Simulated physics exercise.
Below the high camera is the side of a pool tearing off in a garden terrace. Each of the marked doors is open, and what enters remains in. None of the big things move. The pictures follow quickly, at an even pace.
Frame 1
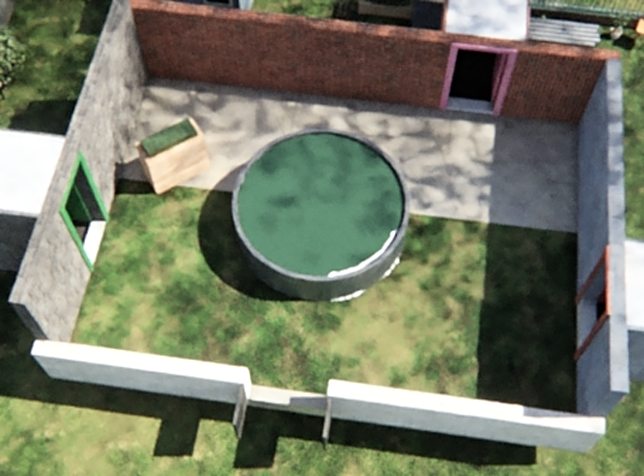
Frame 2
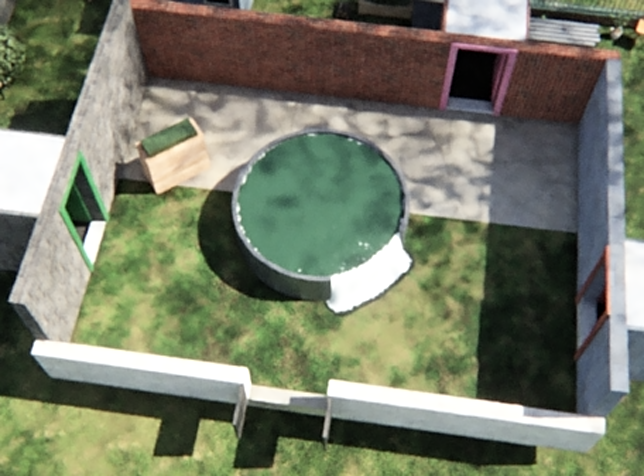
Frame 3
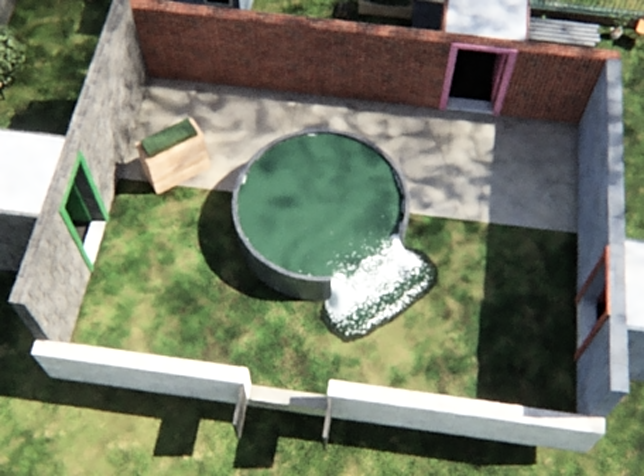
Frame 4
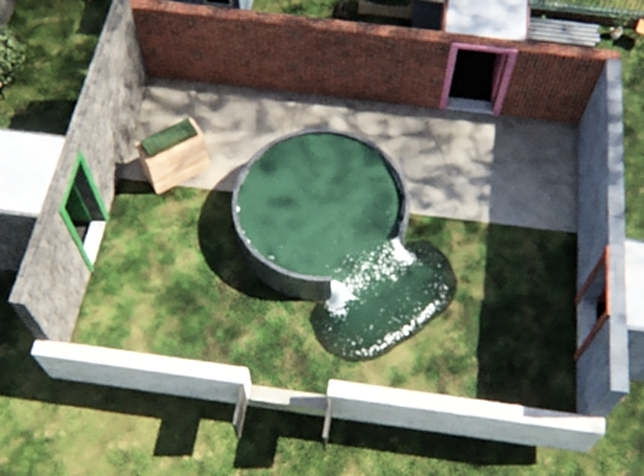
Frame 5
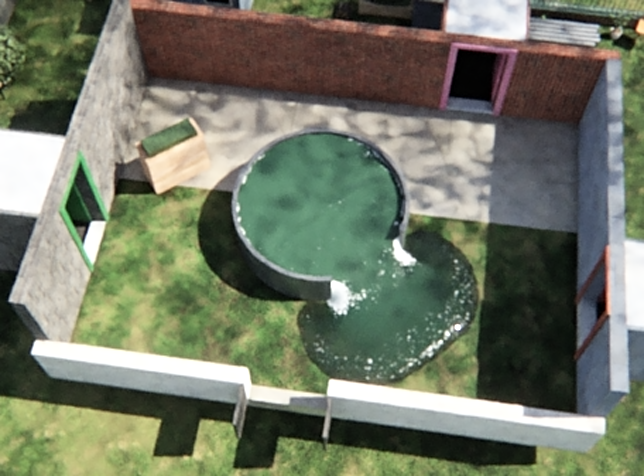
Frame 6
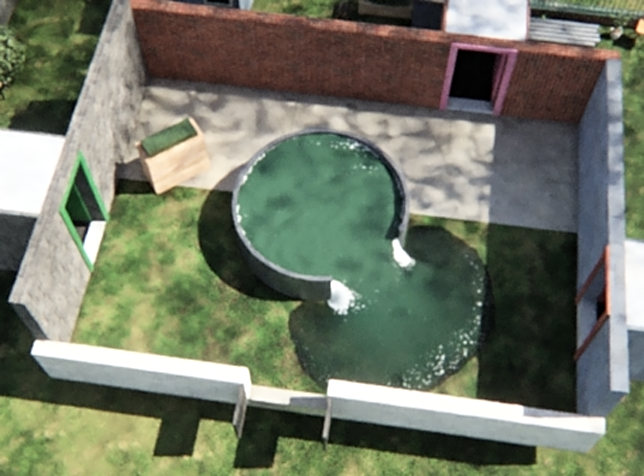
Green water burst through the lower right side of a round pool in a walled garden, foamed white onto the grass, then spread into a wide, dark puddle reaching near the low front wall.
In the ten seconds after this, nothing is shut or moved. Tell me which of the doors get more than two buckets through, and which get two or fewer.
My prediction: The red door gets two buckets or fewer, the pink door gets over two buckets, the green door gets two buckets or fewer.
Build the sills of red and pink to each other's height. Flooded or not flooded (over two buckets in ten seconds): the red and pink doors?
With the sills exchanged, the red one beats the cutoff while the pink one falls below the cutoff.
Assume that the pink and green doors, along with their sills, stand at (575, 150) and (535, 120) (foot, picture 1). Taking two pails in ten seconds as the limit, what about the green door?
Green door: It tops the limit.
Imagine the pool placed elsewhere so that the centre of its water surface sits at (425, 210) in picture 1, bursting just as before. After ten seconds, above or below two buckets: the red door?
My take: Red overshoots the threshold.
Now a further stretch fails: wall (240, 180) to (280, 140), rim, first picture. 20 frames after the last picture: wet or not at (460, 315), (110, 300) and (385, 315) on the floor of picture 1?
Taking the three spots as listed, they end up spared, inundated and spared.
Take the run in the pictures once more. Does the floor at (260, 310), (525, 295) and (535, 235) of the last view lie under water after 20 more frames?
Same order as asked: Drenched; drenched; drenched.
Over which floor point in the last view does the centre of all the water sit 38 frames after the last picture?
Close to (405, 263), I reckon.
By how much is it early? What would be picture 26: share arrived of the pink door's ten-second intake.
My figure is 0 in a hundred.
A moment on, water covers 25 % of the floor; the red door not reached, the pink door not reached, the green door not reached.
Next, water covers 30 % of the floor; the red door wet at the sill, nothing in, the pink door not reached, the green door not reached.
Then, water covers 40 % of the floor; the red door wet at the sill, nothing in, the pink door not reached, the green door not reached.
Later, water covers 70 % of the floor; the red door wet at the sill, nothing in, the pink door over two buckets in, the green door not reached.
In the end, water covers 100 % of the floor; the red door wet at the sill, nothing in, the pink door over two buckets in, the green door under two buckets in.
